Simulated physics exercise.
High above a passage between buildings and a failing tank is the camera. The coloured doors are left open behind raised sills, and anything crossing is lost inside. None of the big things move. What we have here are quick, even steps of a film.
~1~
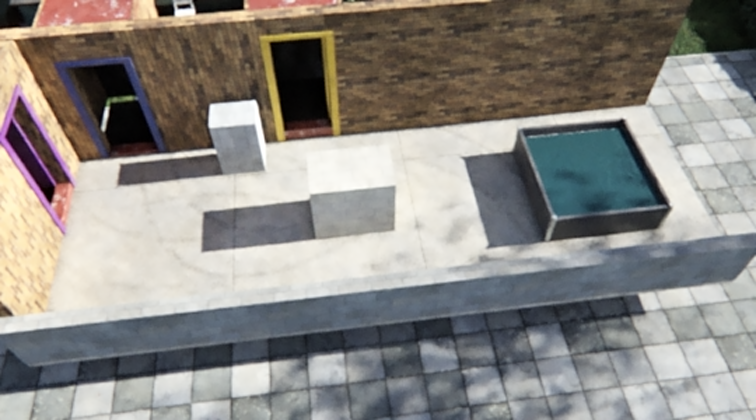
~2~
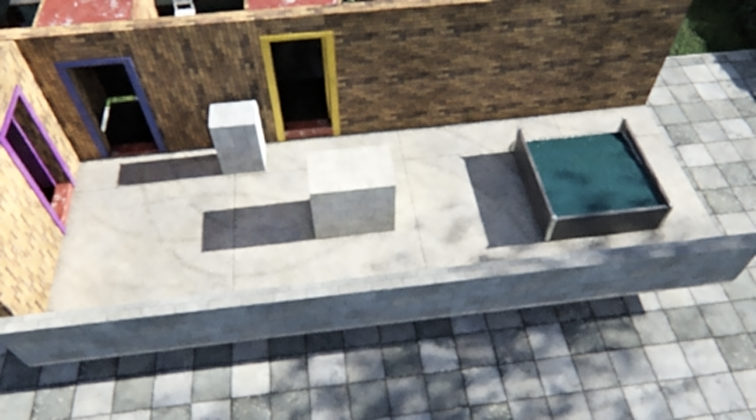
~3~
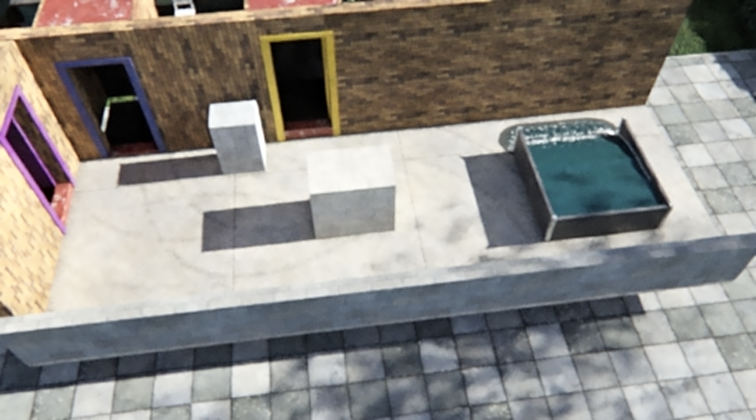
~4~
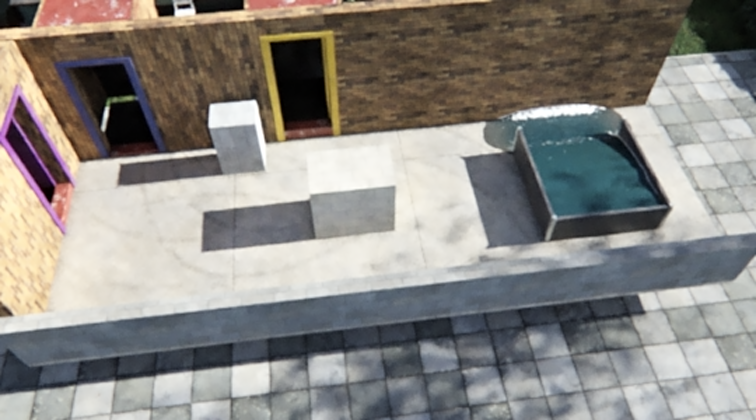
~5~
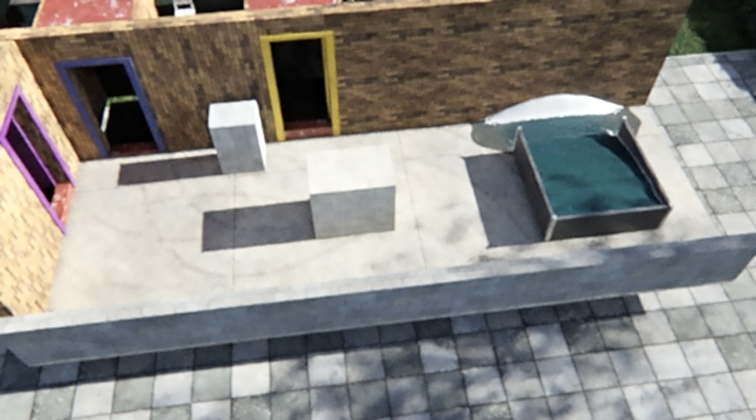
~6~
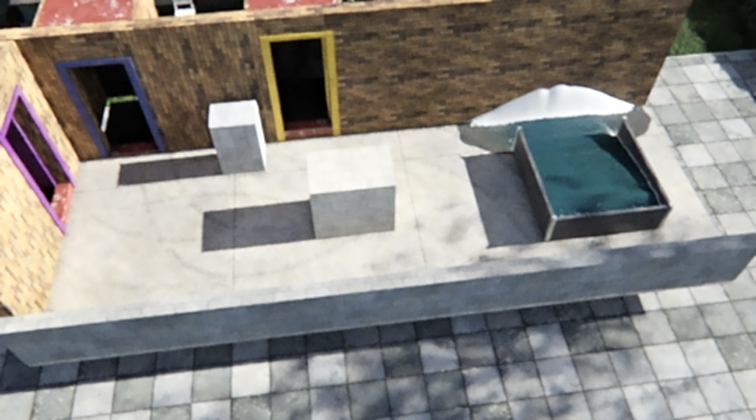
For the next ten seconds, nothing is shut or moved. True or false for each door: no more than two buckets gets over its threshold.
The blue door - true; the yellow door - true; the purple door - true.
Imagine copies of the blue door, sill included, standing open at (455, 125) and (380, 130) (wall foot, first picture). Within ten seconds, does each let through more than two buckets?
Exceeds the threshold, stays below the threshold.
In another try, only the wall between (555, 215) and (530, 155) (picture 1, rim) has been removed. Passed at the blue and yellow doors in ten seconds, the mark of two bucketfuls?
Door by door, the blue door exceeds it and the yellow door doesn't reach it.
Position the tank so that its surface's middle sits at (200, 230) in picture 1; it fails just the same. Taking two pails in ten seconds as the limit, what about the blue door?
Well, the blue door ends up past the threshold.
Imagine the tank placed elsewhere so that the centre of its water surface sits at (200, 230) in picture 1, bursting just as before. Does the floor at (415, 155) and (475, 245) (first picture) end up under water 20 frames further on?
Result: Inundated; spared.
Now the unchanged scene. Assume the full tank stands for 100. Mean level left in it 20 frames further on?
About 30 per cent.
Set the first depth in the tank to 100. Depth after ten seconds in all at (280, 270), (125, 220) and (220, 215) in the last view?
4, 6 and 4 per cent, roughly.
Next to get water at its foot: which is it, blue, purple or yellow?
It is the door marked yellow.
A moment on, water covers 10 % of the floor; the blue door not reached, the yellow door not reached, the purple door not reached.
Next, water covers 20 % of the floor; the blue door not reached, the yellow door wet at the sill, nothing in, the purple door not reached.
Then, water covers 35 % of the floor; the blue door not reached, the yellow door wet at the sill, nothing in, the purple door not reached.
Later, water covers 65 % of the floor; the blue door wet at the sill, nothing in, the yellow door wet at the sill, nothing in, the purple door wet at the sill, nothing in.
In the end, water covers 80 % of the floor; the blue door wet at the sill, nothing in, the yellow door wet at the sill, nothing in, the purple door wet at the sill, nothing in.
